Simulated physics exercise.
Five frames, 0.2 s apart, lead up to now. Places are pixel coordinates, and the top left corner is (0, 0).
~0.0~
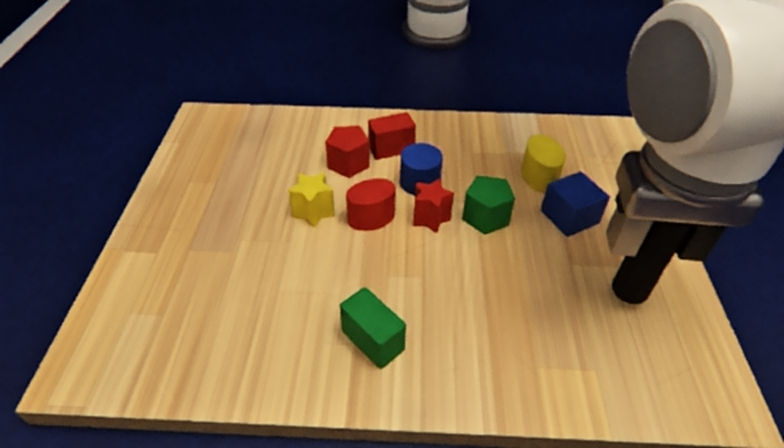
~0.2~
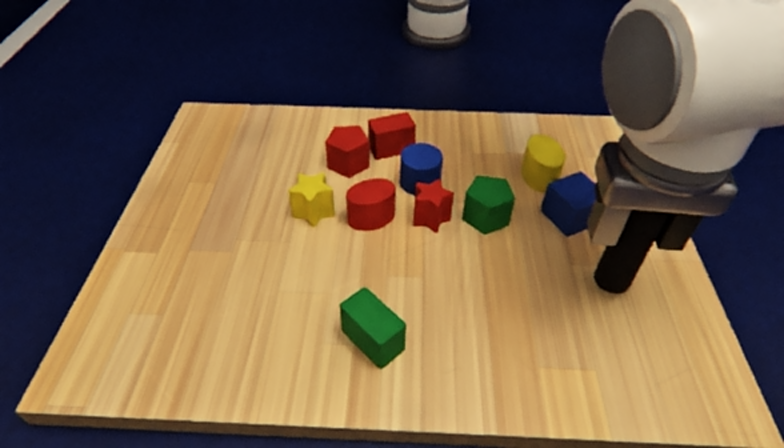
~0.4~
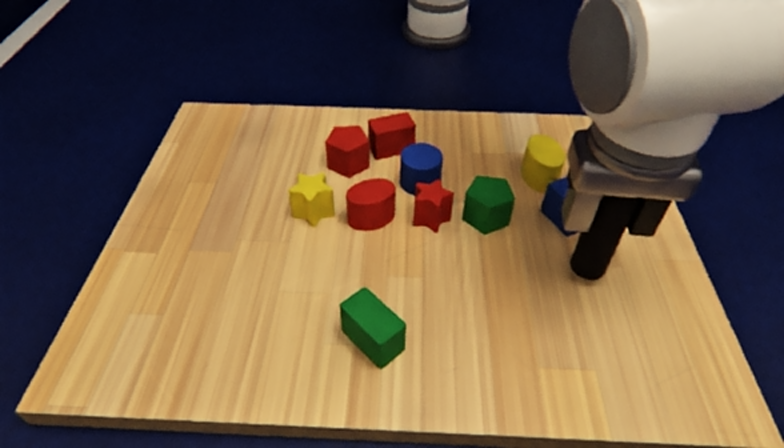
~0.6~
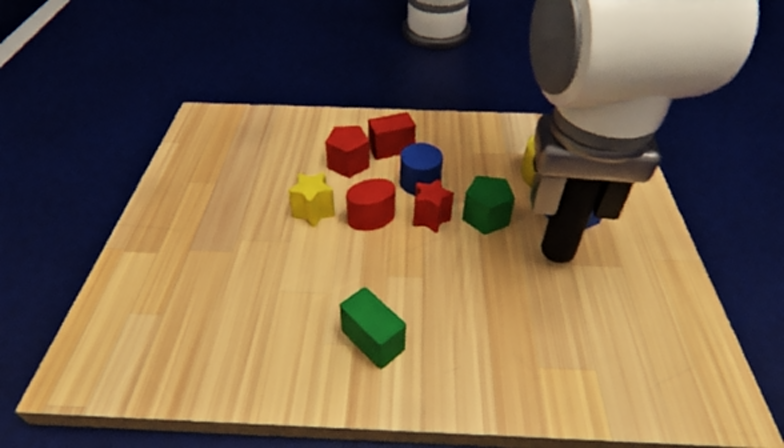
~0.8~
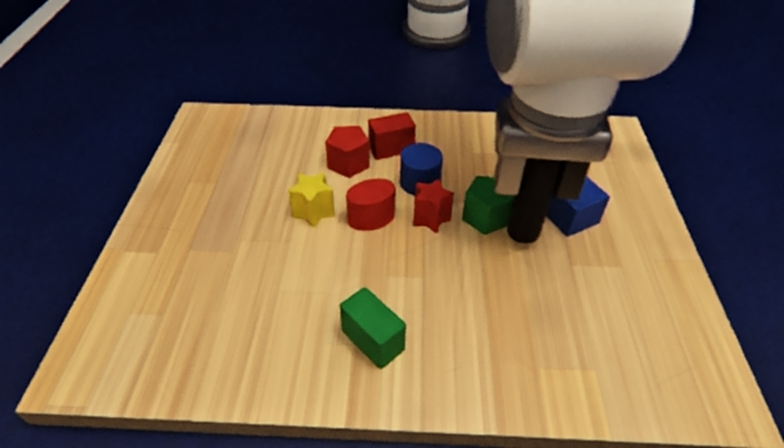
A white robot arm with a black tip moved steadily left and slightly away across a wooden board, passing in front of the blue and yellow blocks to the green five-sided one, while the blocks barely moved.
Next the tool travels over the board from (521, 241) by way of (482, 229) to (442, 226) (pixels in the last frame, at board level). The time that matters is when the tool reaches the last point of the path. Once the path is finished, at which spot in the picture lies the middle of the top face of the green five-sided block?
In the picture, that point is around (463, 174).
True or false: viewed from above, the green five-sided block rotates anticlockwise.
False - the claim does not hold.
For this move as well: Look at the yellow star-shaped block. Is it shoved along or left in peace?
From what I can tell, it will keep its place.
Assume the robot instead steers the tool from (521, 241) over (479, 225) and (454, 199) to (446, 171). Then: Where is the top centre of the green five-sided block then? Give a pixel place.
(423, 128)
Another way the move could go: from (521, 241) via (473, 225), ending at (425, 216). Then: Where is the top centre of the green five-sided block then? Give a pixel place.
My prediction: (456, 168).
What follows on the original path. Halfway along, tool at (484, 219); green five-sided block at (469, 177), turned 15° clockwise.
At the end, tool at (443, 216); yellow star-shaped block in place; red star-shaped block at (418, 187); green five-sided block at (463, 174), turned 25° clockwise; blue square piece in place.
